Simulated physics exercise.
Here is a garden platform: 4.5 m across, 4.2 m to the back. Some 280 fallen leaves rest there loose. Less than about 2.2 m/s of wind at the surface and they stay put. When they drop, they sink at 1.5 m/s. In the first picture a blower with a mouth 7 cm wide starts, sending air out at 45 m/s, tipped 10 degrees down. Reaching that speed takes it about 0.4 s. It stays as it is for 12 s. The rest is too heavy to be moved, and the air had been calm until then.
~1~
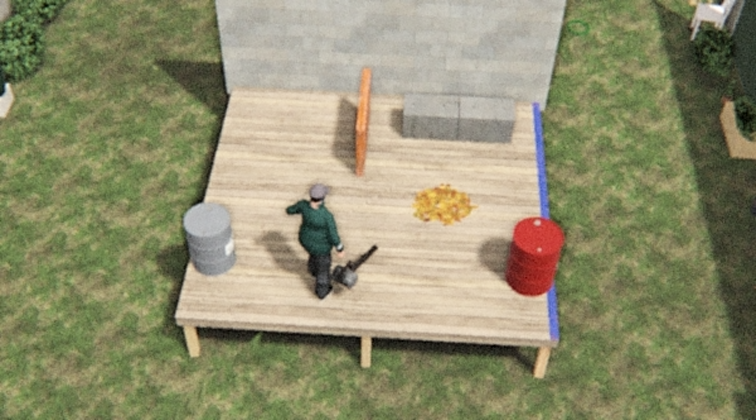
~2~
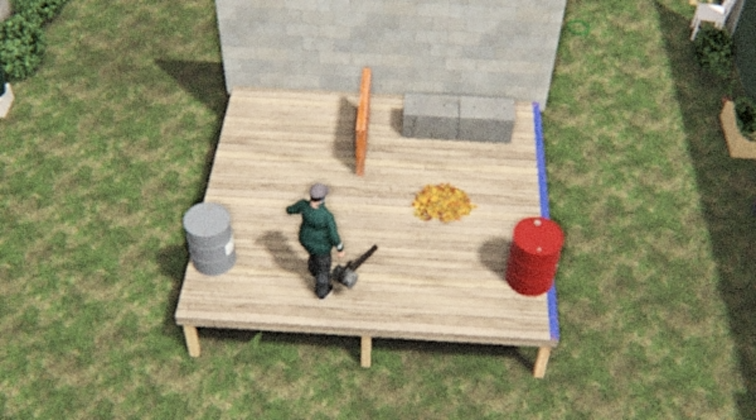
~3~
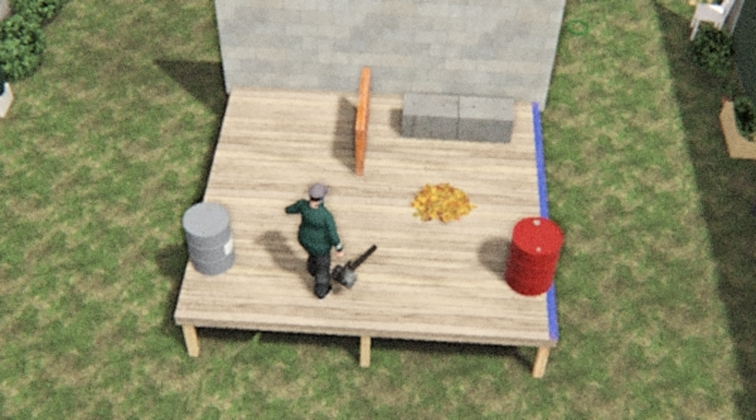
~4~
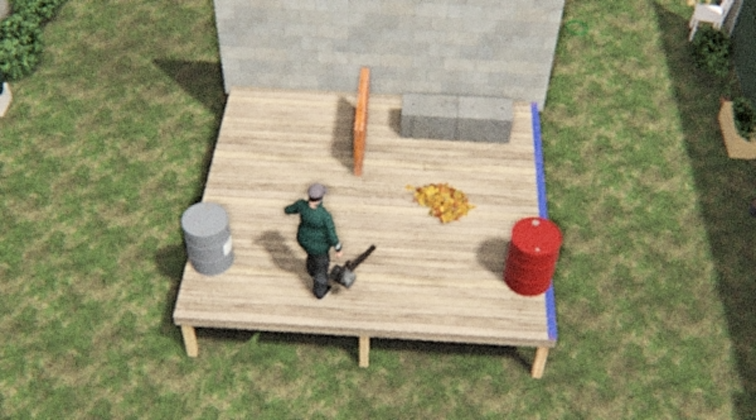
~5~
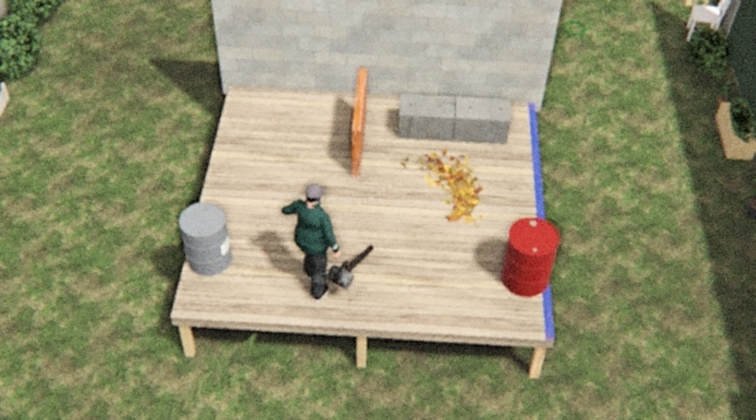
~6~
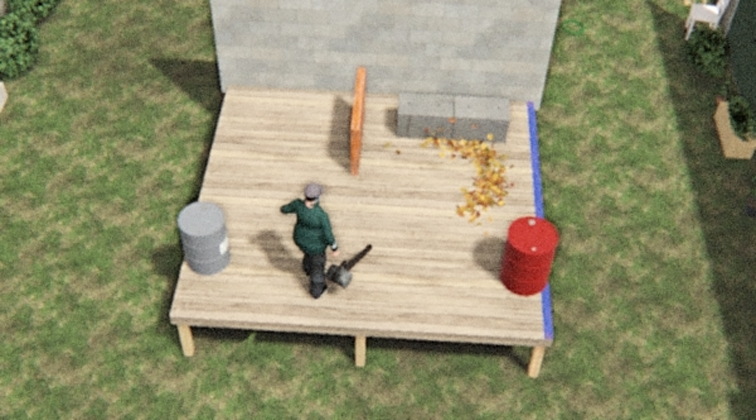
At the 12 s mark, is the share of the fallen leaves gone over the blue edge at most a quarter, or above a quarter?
It is above a quarter.
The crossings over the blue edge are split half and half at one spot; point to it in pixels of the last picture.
The middle crossing sits close to (538, 155) in the last picture.
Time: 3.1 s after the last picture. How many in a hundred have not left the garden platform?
About 10 %.
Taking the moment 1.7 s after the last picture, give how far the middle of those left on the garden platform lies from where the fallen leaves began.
About 1.2 m.
Then, 1.7 s after the last picture, 82 % are over the blue edge; the middle of those still in play is near (530, 180); 65 % have settled or left.
Then, 3.1 s after the last picture, 90 % are over the blue edge; 88 % have settled or left.
Then, 5.8 s after the last picture, 92 % are over the blue edge; 93 % have settled or left.
Then, 11.2 s after the last picture, at the end, 92 % are over the blue edge.
